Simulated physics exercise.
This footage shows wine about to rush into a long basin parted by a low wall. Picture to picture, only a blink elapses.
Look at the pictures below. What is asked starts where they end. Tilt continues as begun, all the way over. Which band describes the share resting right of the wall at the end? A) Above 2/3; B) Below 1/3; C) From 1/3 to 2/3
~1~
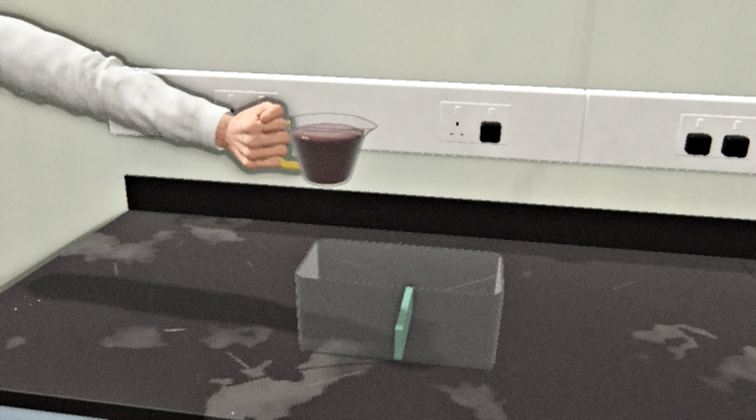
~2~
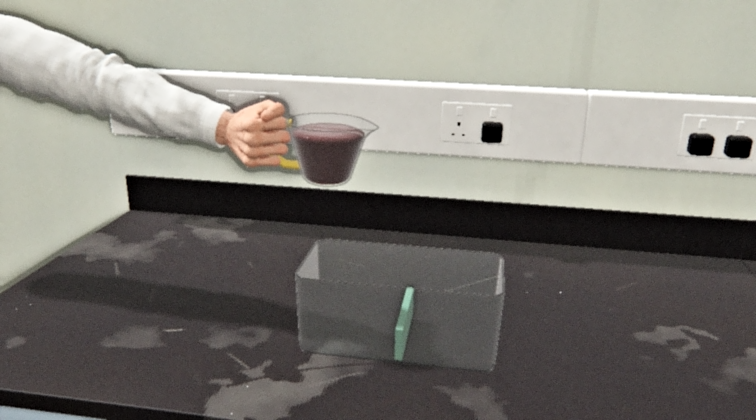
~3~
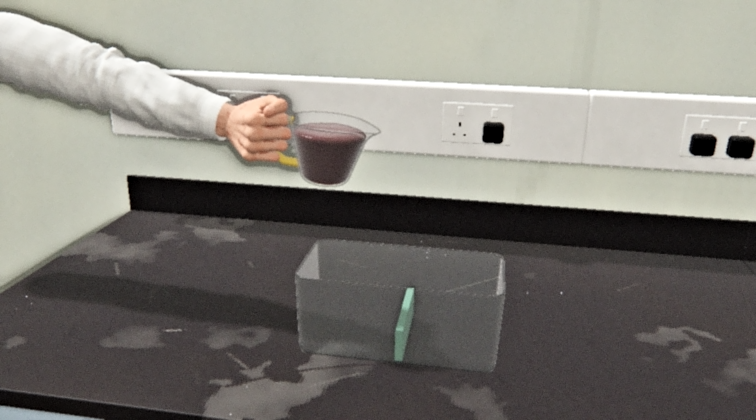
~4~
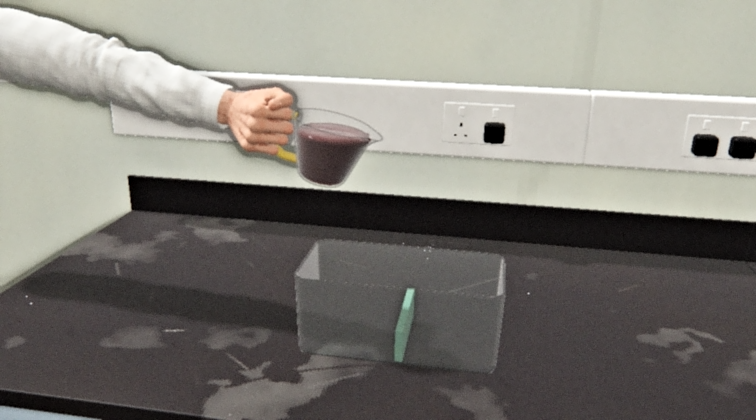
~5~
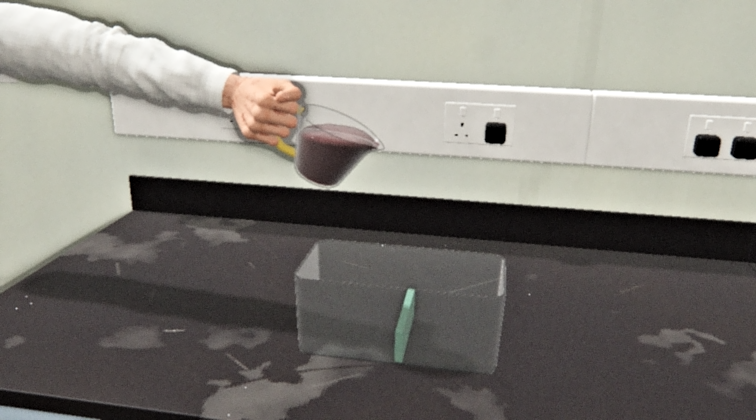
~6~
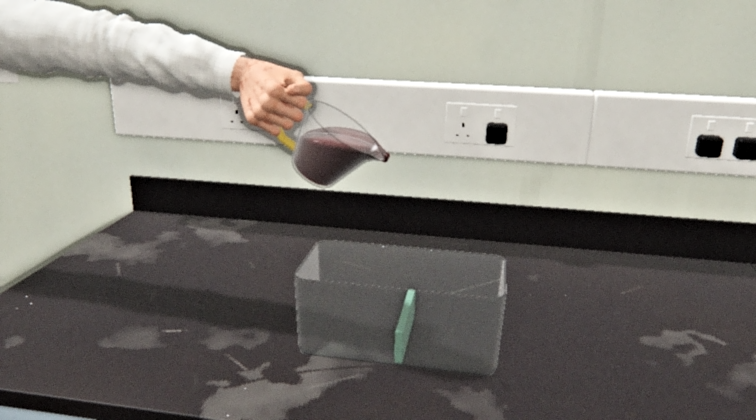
(C) From 1/3 to 2/3.
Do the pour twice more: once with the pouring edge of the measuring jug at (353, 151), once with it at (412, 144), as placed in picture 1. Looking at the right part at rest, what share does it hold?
One after the other: 5 %, 85 %.
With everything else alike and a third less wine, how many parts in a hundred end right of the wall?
20 %.
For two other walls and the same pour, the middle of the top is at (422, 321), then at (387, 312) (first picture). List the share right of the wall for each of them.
Note: Roughly 25 % in case one, 80 % in case two.
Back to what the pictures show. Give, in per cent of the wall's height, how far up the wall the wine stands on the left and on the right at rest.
The left comes to 20 % and the right to 20 %.
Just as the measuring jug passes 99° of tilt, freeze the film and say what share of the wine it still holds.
Roughly 25 percent remains at that point.
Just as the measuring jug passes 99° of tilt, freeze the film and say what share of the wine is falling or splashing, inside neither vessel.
It works out to about 40 percent.
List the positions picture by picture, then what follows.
It leans 0°; its right rim is at (378, 126); the wine meets the walls at (292, 128) and (366, 133); the long basin's rim runs from (307, 257) to (502, 275); the wall's top is at (405, 308), in the first picture.
It leans 2°; its right rim is at (379, 127); the wine meets the walls at (293, 128) and (366, 133), in the second picture.
It leans 6°; its right rim is at (381, 132); the wine meets the walls at (295, 126) and (367, 134), in the third picture.
It leans 13°; its right rim is at (384, 139); the wine meets the walls at (298, 126) and (371, 137), in the fourth picture.
It leans 23°; its right rim is at (385, 148); the wine meets the walls at (301, 128) and (379, 141), in the fifth picture.
It leans 34°; its right rim is at (385, 160); the wine meets the walls at (301, 135) and (382, 152); 4 per cent is over the edge, in the sixth picture.
A moment on, the measuring jug is tipped on its side and 24 per cent is still to pour, 6 is left of the wall and 32 right of it.
Next, the measuring jug is tipped right over and 0 per cent is still to pour, 48 is left of the wall and 45 right of it.
Then the measuring jug is tipped right over and 0 per cent is still to pour, 51 is left of the wall and 45 right of it.
Later the measuring jug is tipped right over and 0 per cent is still to pour, 51 is left of the wall and 46 right of it.
At rest 51 per cent lies left of the wall, 46 right of it and 3 outside.
